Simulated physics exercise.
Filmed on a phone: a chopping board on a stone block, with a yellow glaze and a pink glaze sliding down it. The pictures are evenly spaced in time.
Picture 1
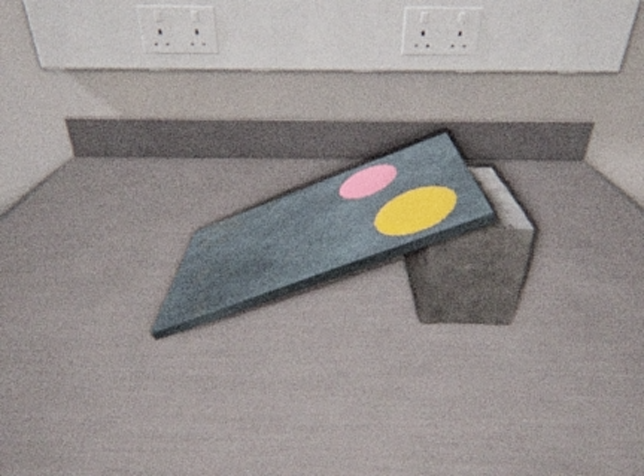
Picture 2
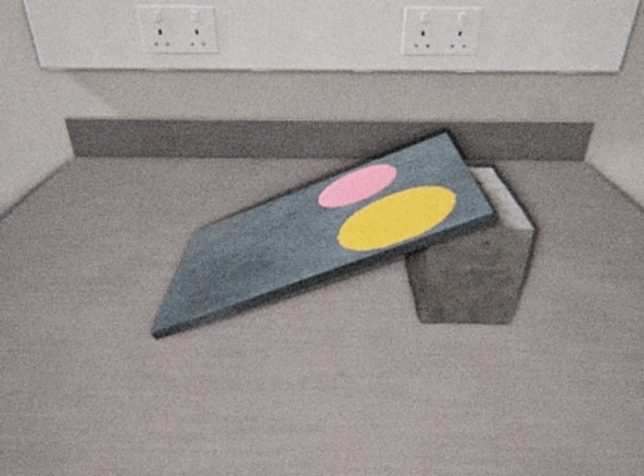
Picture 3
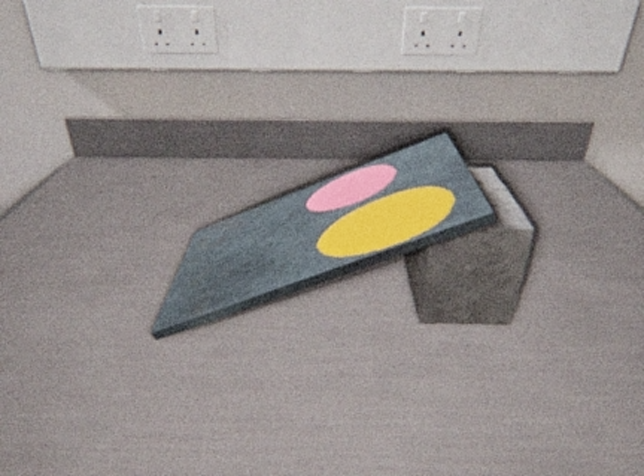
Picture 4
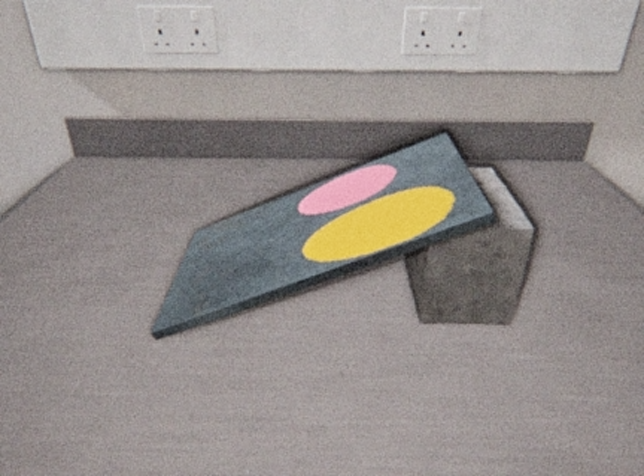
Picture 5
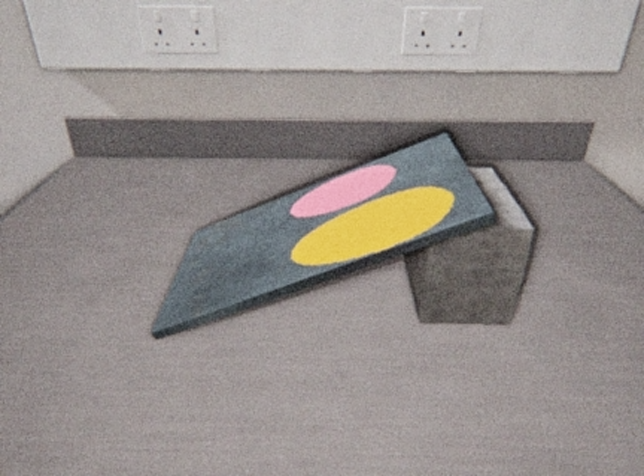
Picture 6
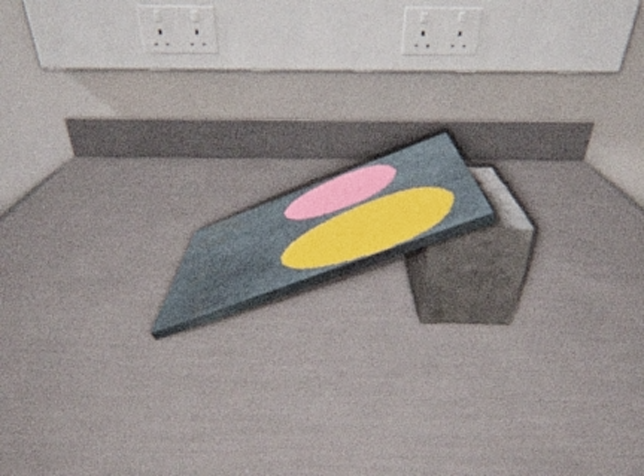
In this clip, a yellow glaze and a pink glaze spread down a tilted dark chopping board propped on a stone block, their patches lengthening toward the lower left, quickly at first and then more slowly.
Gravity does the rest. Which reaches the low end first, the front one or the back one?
The front one gets there first.
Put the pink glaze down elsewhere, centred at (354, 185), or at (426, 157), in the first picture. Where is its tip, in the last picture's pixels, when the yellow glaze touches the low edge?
First near (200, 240), then near (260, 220).
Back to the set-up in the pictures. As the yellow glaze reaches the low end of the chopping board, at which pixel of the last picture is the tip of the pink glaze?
Roughly at (214, 239).
A moment on, the yellow glaze is three quarters of the way down; the pink glaze is three quarters of the way down.
Further on, the yellow glaze is close to the edge; the pink glaze is three quarters of the way down.
When it is over, the yellow glaze is at the low edge; the pink glaze is close to the edge.
